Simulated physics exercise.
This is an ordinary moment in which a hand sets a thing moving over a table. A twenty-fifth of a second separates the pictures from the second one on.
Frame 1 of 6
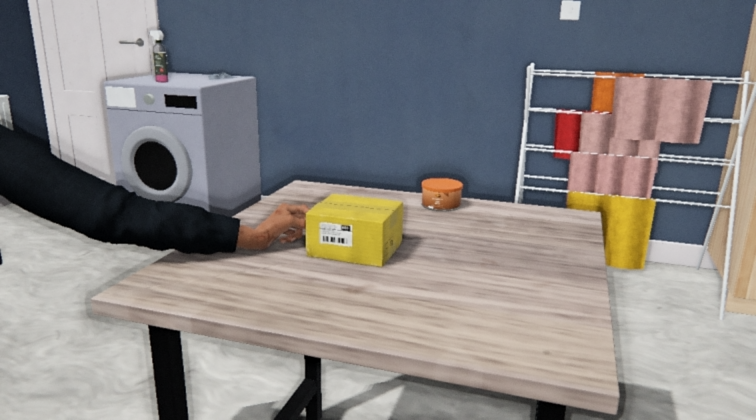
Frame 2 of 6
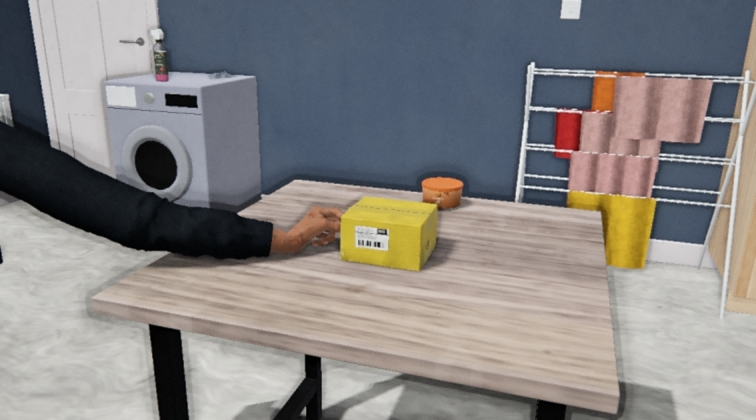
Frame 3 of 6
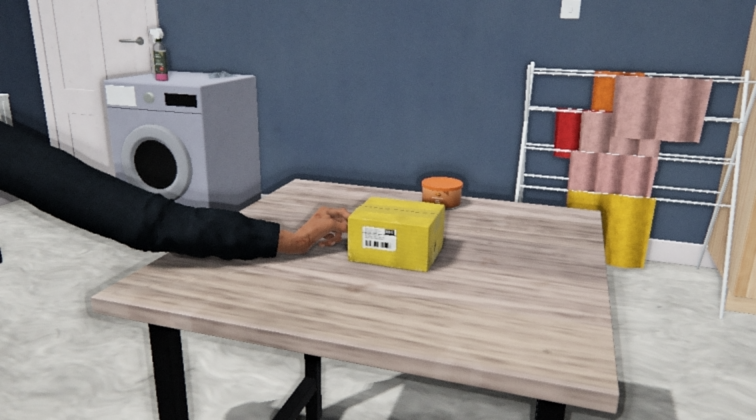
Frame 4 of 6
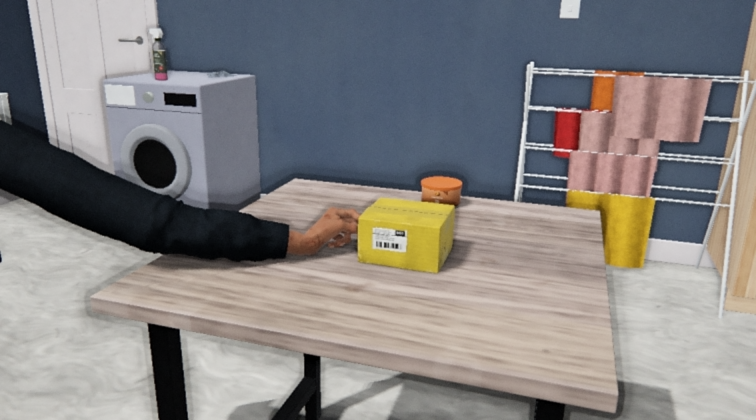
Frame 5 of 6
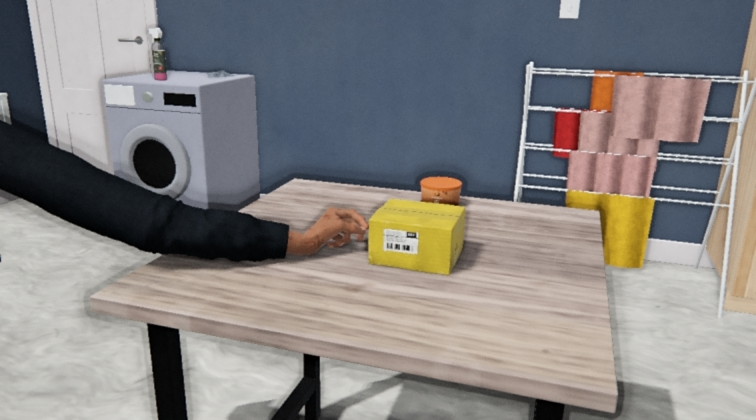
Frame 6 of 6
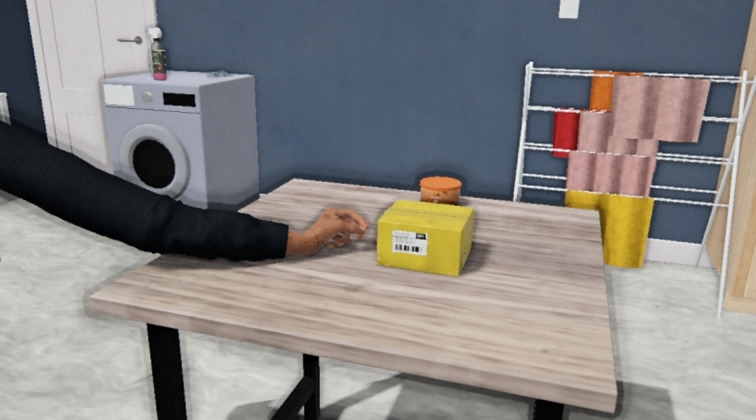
At the start, a hand in a dark sleeve touches the left side of a yellow box on a wooden table, near a small orange container. The hand pushes the box a short way to the right, and then the box slides slightly farther, leaving a small gap between it and the fingers.
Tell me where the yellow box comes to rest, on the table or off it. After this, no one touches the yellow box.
It rests on the table.
Then, 0.10 s on from there, yellow box shifted a little near (440, 238).
Then, 0.20 s on from there, yellow box shifted a little near (443, 238).
In the end, moved from the start, yellow box. At the end, from the last picture's camera, yellow box near (443, 238).
